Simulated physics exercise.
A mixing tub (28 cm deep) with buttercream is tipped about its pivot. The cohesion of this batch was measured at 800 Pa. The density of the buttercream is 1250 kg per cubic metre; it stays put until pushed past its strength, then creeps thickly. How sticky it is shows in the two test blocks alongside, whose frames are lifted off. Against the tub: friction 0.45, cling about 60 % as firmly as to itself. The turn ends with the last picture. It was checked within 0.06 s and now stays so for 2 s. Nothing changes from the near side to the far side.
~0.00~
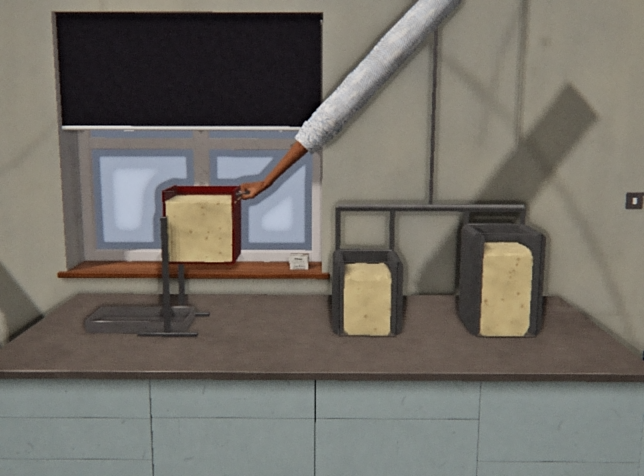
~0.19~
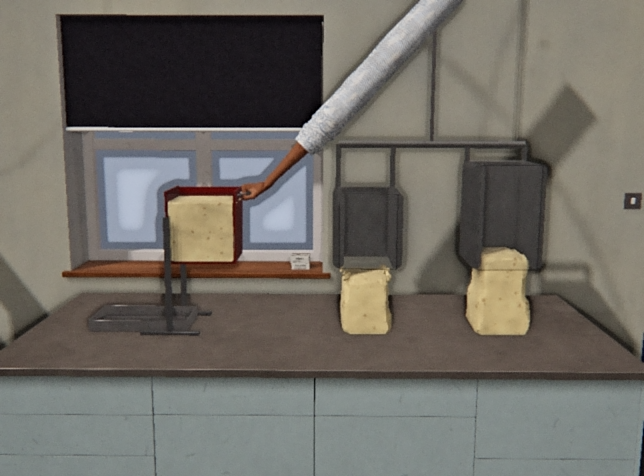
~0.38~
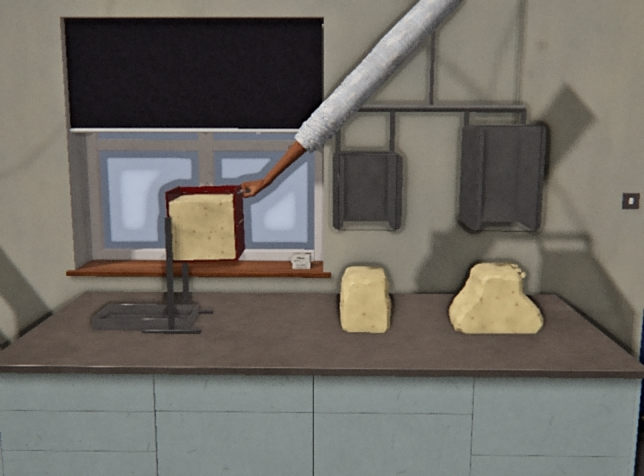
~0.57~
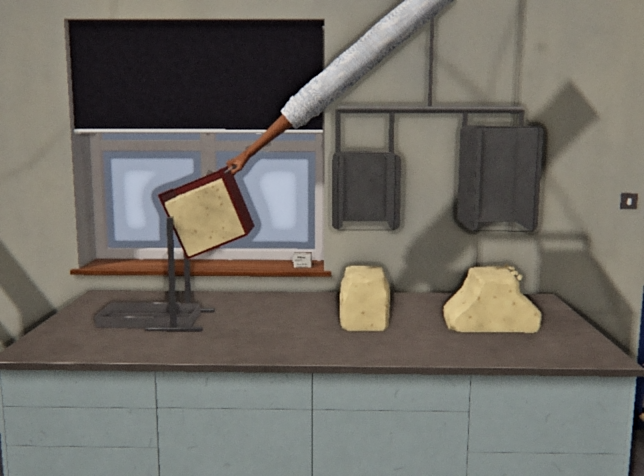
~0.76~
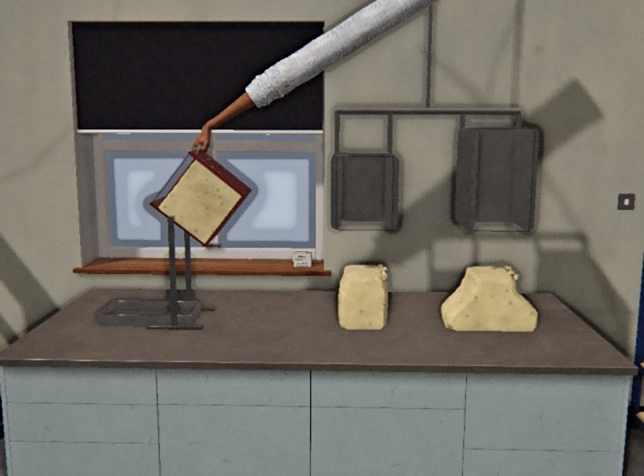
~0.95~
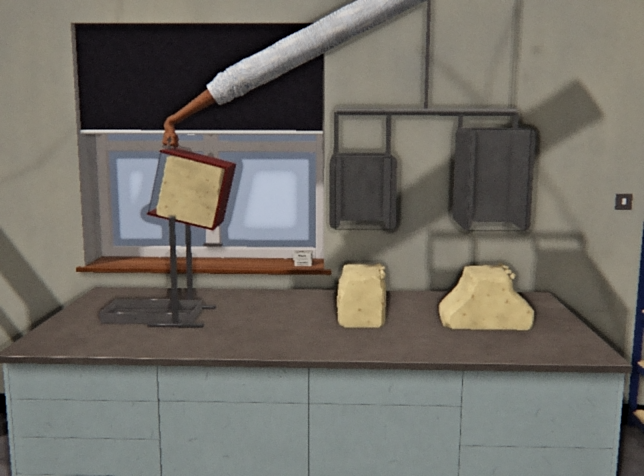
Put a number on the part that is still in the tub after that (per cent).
Expect roughly 100 %.
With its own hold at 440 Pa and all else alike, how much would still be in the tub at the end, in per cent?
Then about 70 %.
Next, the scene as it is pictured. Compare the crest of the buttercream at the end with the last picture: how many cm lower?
Roughly 1 cm.
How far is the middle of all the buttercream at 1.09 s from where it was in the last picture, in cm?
Roughly 1 cm.
By 1.09 s, the tub is at 76 degrees and holds 100 %.
By 1.26 s, the tub is at 76 degrees and holds 100 %.
By 1.43 s, the tub is at 76 degrees and holds 100 %.
By 1.60 s, the tub is at 76 degrees and holds 100 %.
By 2.95 s, at the end, the tub is at 76 degrees and holds 100 %.
